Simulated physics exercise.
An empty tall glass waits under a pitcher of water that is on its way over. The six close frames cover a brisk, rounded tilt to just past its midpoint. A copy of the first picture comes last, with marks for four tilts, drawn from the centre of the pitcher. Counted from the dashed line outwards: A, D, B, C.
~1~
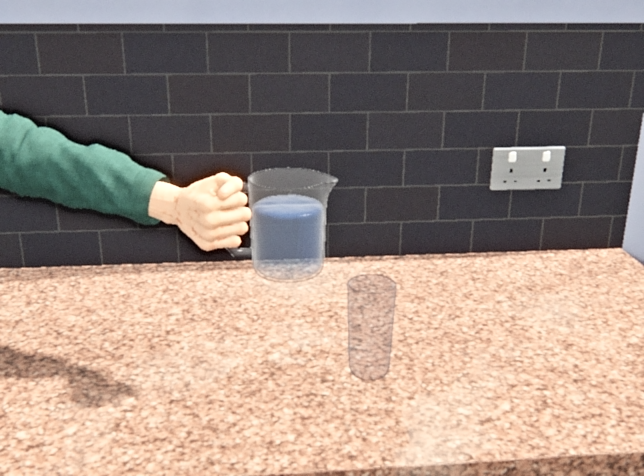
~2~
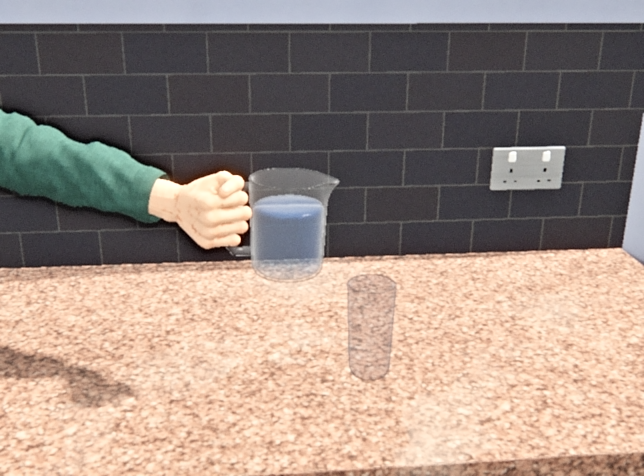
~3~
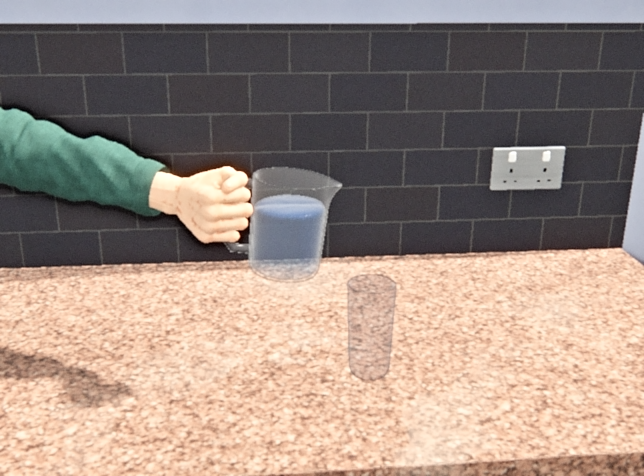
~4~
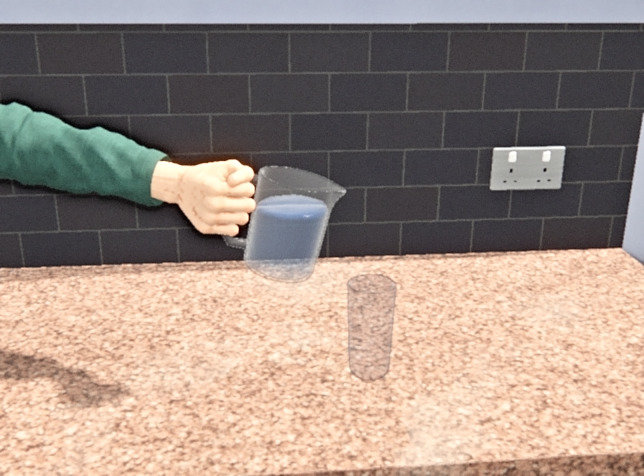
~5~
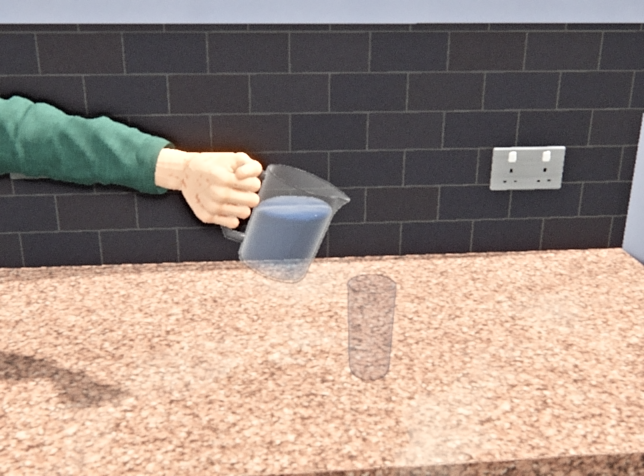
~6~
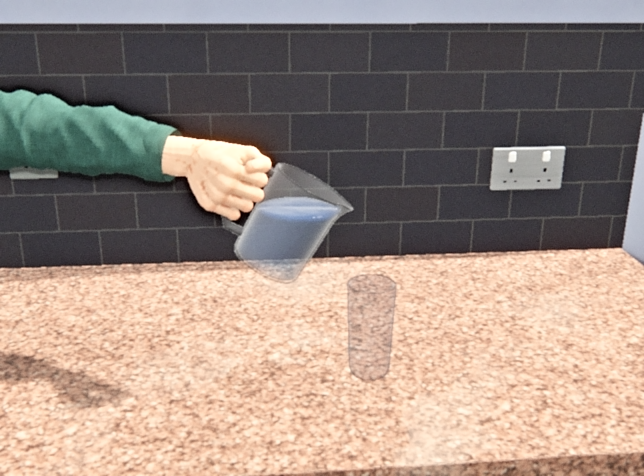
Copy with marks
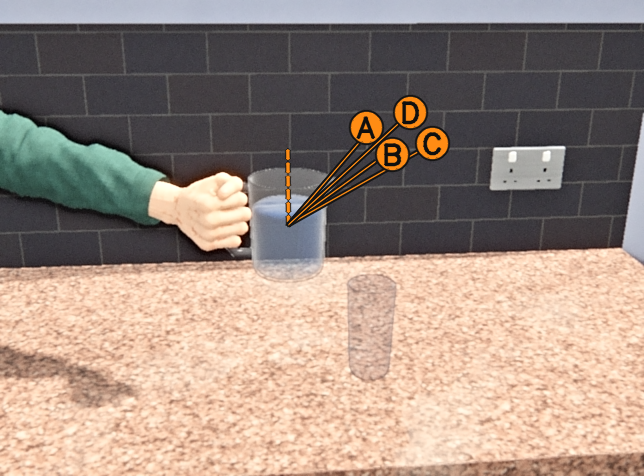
A kitchen counter of speckled pinkish-brown stone, backed by dark brick-shaped tiles with a white double socket at the right, is seen from the front and slightly above by a still camera. A hand in a green sleeve reaches in from the left, holding a clear pitcher of blue water above and left of an empty tall glass. The pitcher stays upright at first, then the hand steadily tilts it rightward, its spout lowering while the water stays inside.
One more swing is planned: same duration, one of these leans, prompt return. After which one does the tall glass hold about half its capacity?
C beats the others.
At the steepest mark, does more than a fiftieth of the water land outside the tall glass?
No, it does not.
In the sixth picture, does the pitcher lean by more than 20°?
Yes.
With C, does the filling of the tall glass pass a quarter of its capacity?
Yes, it does.
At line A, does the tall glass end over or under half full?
Under.
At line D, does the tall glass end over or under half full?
Under.
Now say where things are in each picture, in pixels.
Upright, lip at (336, 180); rim of the tall glass round (372, 283); nothing has left yet, in the first picture.
Upright, lip at (337, 181); nothing has left yet, in the second picture.
Tipped about 6°, lip at (340, 185); nothing has left yet, in the third picture.
Tipped about 13°, lip at (344, 191); nothing has left yet, in the fourth picture.
Tipped about 21°, lip at (348, 199); nothing has left yet, in the fifth picture.
Tipped about 30°, lip at (351, 208); nothing has left yet, in the sixth picture.
On the marked copy, A at (358, 143); B at (375, 161); C at (418, 151); D at (398, 123).
If A is chosen, the tall glass ends with about 8 % of what it can hold.
If B is chosen, the tall glass ends with about 33 % of what it can hold.
If C is chosen, the tall glass ends with about 52 % of what it can hold.
If D is chosen, the tall glass ends with about 18 % of what it can hold.
